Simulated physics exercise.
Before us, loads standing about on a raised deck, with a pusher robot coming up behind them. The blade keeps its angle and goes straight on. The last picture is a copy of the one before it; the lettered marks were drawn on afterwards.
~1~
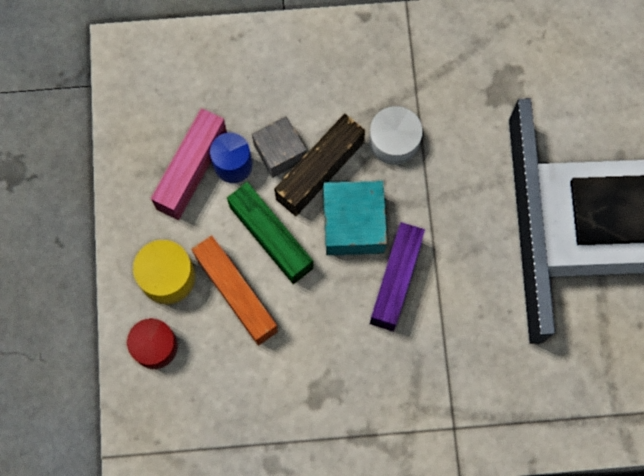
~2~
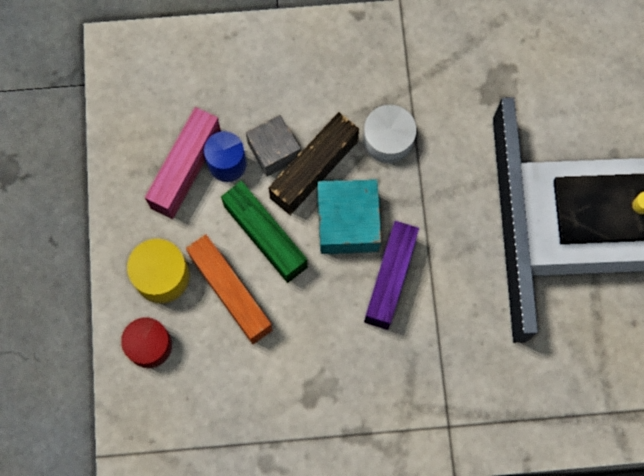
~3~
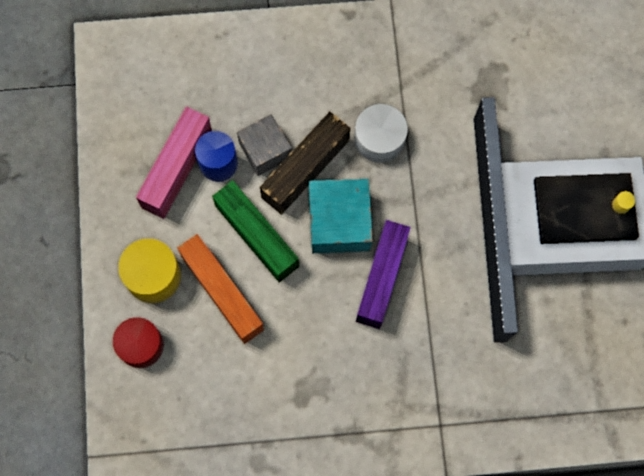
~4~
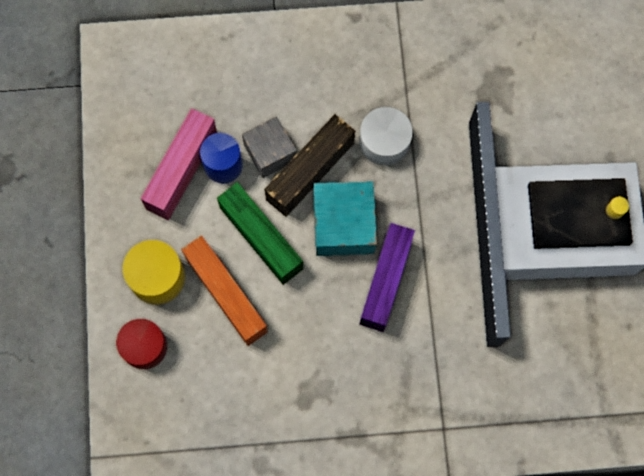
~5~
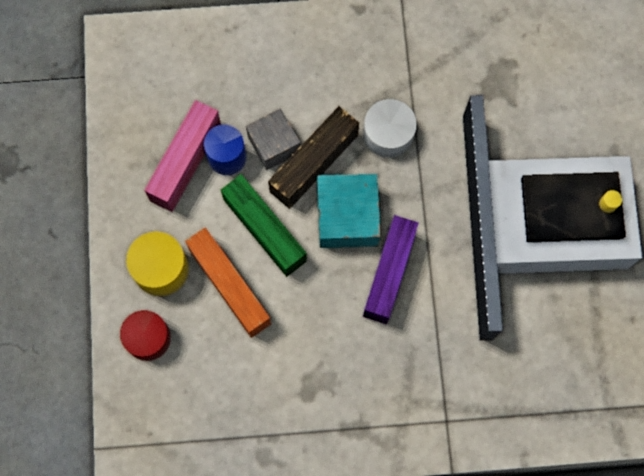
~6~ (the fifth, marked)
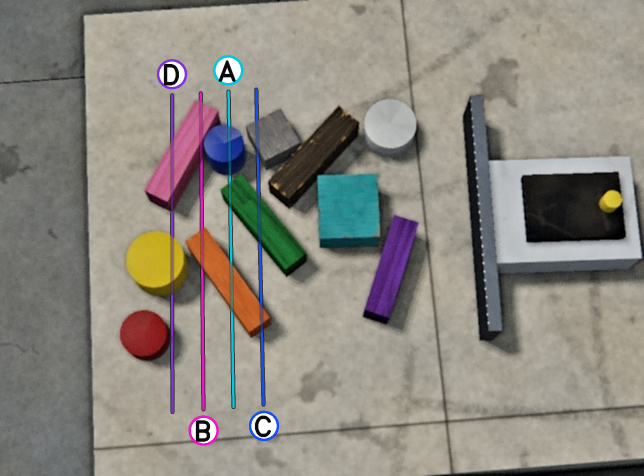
In the video, colourful blocks, bars and round canisters sit still on a pale, stained surface while a white machine with a wide, dark front plate moves a short way left toward them, without touching any, as the view shifts slightly.
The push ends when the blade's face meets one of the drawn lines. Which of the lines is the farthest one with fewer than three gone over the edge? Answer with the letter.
Stop at D.
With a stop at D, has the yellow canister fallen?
By then, yes.
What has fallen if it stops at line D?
The yellow canister goes over.
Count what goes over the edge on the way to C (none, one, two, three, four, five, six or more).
In all, none.
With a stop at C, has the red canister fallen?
No.
On the copy, A at (231, 243); B at (202, 245); C at (260, 241); D at (172, 248).
On D. First, robot (452, 215); blue canister (215, 160); white canister (332, 119).
Then, robot (339, 223); yellow canister (129, 279); pink stick (134, 150).
Finally, robot (252, 229); yellow canister over the edge; pink stick (93, 136); one fallen.
By contrast, A is within the limit but short; B is within the limit but short; C is within the limit but short.
